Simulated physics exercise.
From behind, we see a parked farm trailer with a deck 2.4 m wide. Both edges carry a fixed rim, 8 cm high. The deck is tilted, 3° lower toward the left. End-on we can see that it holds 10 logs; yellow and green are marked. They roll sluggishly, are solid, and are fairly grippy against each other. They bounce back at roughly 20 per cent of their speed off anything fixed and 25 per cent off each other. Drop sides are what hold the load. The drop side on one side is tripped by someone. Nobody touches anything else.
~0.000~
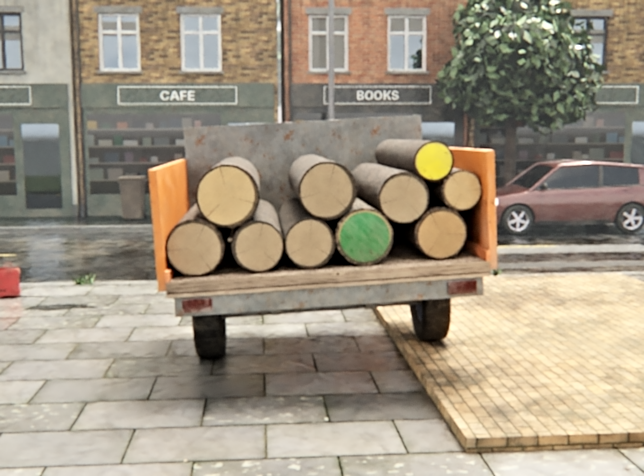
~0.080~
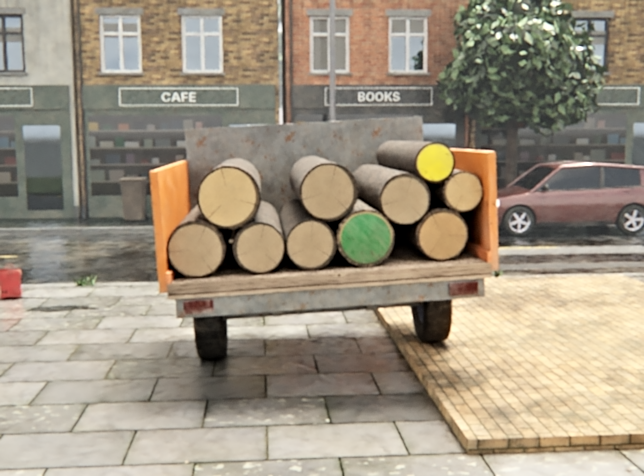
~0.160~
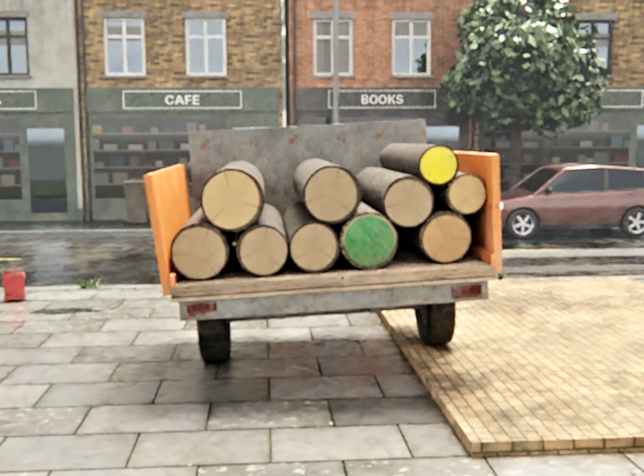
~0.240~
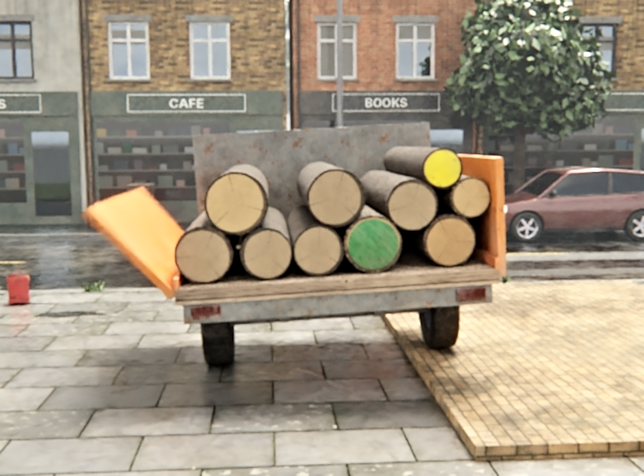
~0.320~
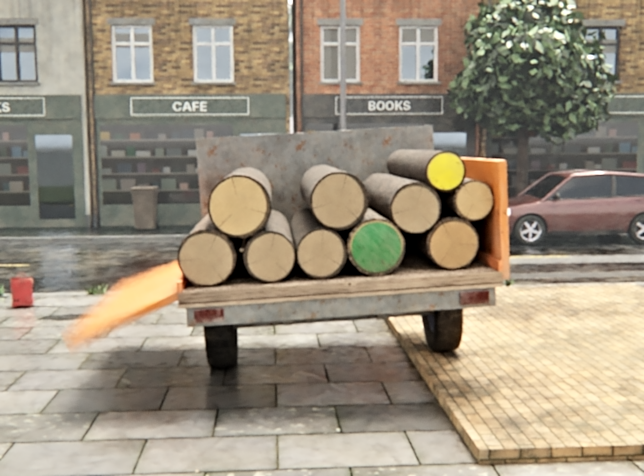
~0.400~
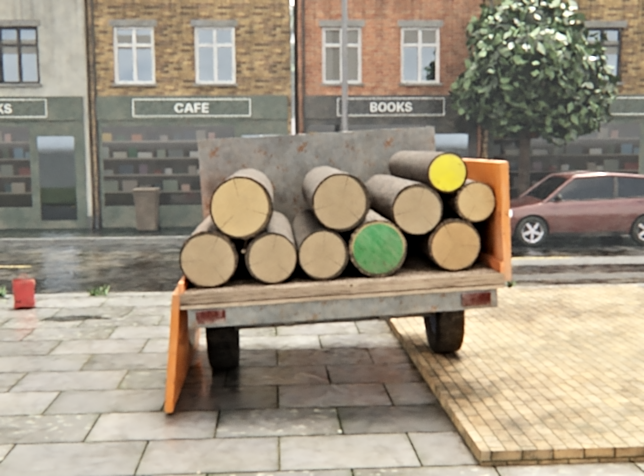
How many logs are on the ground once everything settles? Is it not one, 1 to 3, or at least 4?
It is not one.
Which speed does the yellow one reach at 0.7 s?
I'd put it near 0.0 m/s.
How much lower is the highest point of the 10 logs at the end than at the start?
0 cm.
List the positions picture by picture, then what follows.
Yellow (434, 162), green (365, 237); both sides upright; the deck slopes 3° down to the left; 5 of the 10 make up the bottom layer, in the first picture.
Yellow (436, 163), green (366, 238); both sides upright, in the second picture.
Yellow (439, 165), green (369, 241); left board out by 5°, tip at (149, 180), in the third picture.
Yellow (443, 169), green (373, 244); left board out by 40°, tip at (91, 213), in the fourth picture.
Yellow (446, 172), green (376, 247); left board out by 110°, tip at (72, 342), in the fifth picture.
Yellow (448, 173), green (378, 248); left board out by 170°, tip at (169, 407), in the sixth picture.
By 0.7 s, yellow is up on others, 35 cm from the right edge; green is on the deck, 95 cm from the right edge; 0 of 10 are off.
Finally (1.1 s), yellow is up on others, 35 cm from the right edge; green is on the deck, 95 cm from the right edge; 0 of 10 are off.
